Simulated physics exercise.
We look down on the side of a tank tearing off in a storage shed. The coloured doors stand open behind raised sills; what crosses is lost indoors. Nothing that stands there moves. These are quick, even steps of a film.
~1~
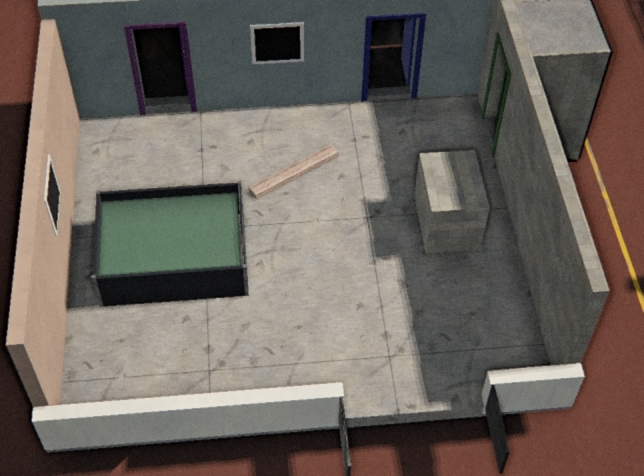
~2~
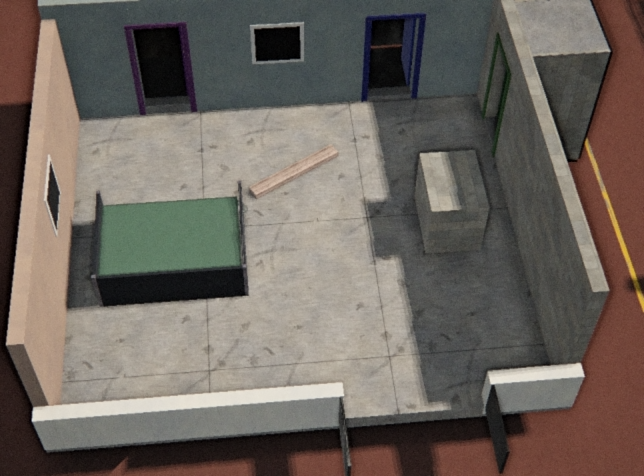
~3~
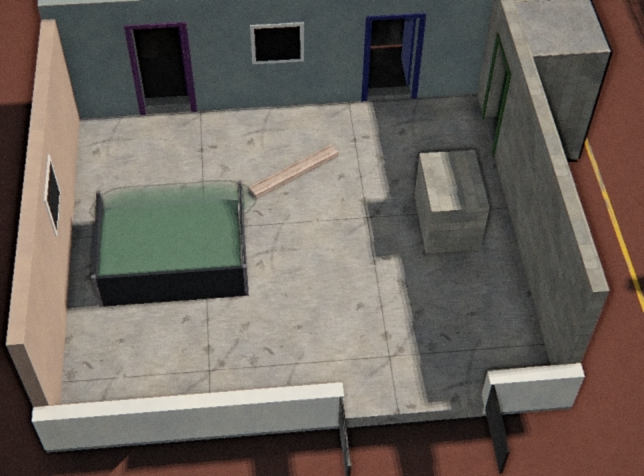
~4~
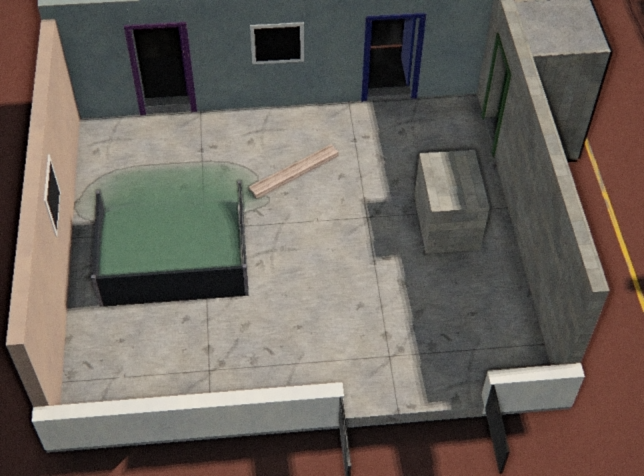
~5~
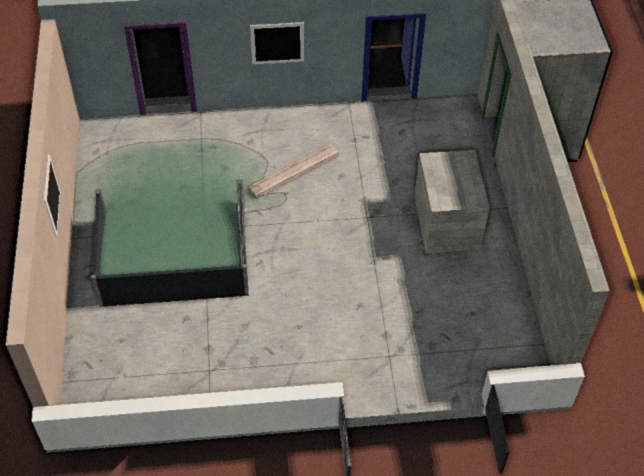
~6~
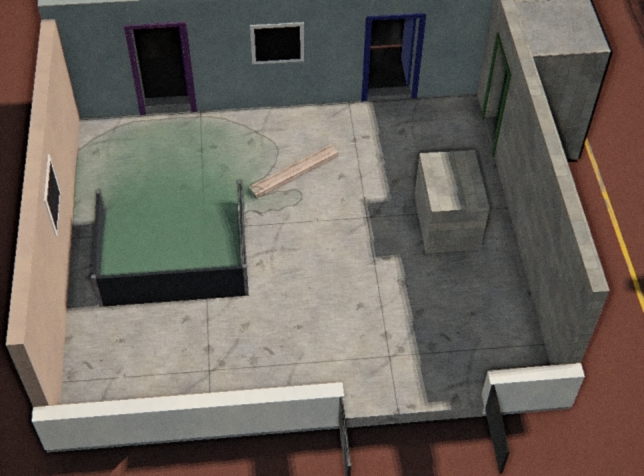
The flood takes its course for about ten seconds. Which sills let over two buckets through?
The purple door floods; the blue door holds within the limit; the green door floods.
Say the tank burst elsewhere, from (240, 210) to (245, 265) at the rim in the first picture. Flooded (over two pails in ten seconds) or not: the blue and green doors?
The blue one is over, the green one is over.
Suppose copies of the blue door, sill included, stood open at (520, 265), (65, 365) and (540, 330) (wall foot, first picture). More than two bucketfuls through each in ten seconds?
One after the other: Stays under, takes less, keeps below it.
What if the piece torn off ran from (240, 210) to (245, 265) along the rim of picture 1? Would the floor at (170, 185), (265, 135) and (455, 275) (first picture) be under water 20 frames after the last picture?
In that order: Free of water, dry, flooded.
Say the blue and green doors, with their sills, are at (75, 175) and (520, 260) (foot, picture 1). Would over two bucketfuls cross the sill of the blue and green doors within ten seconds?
Then: Blue goes over; green stays under.
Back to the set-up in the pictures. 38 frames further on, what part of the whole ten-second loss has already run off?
About 80 per cent.
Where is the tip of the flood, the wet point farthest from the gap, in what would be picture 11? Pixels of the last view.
Around (314, 105).
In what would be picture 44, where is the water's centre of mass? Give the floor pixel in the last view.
Around (259, 190).
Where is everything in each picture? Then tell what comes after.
In the first frame, the open tank at (170, 232) is whole and still.
In the second frame, the front is at a hidden place, out from the gap on the open tank's far side.
In the third frame, water pours out on the open tank's far side and has run to a hidden place.
In the fourth frame, water pours out on the open tank's far side and has run to (81, 202).
In the fifth frame, the front is at (76, 178), out from the gap on the open tank's far side.
In the sixth frame, the front is at (123, 128), out from the gap on the open tank's far side.
A moment on, water covers 25 % of the floor; the purple door over two buckets in, the blue door not reached, the green door not reached.
Next, water covers 25 % of the floor; the purple door far over two buckets in, the blue door wet at the sill, nothing in, the green door not reached.
Then, water covers 40 % of the floor; the purple door far over two buckets in, the blue door wet at the sill, nothing in, the green door under two buckets in.
Later, water covers 60 % of the floor; the purple door far over two buckets in, the blue door wet at the sill, nothing in, the green door far over two buckets in.
In the end, water covers 90 % of the floor; the purple door far over two buckets in, the blue door wet at the sill, nothing in, the green door far over two buckets in.
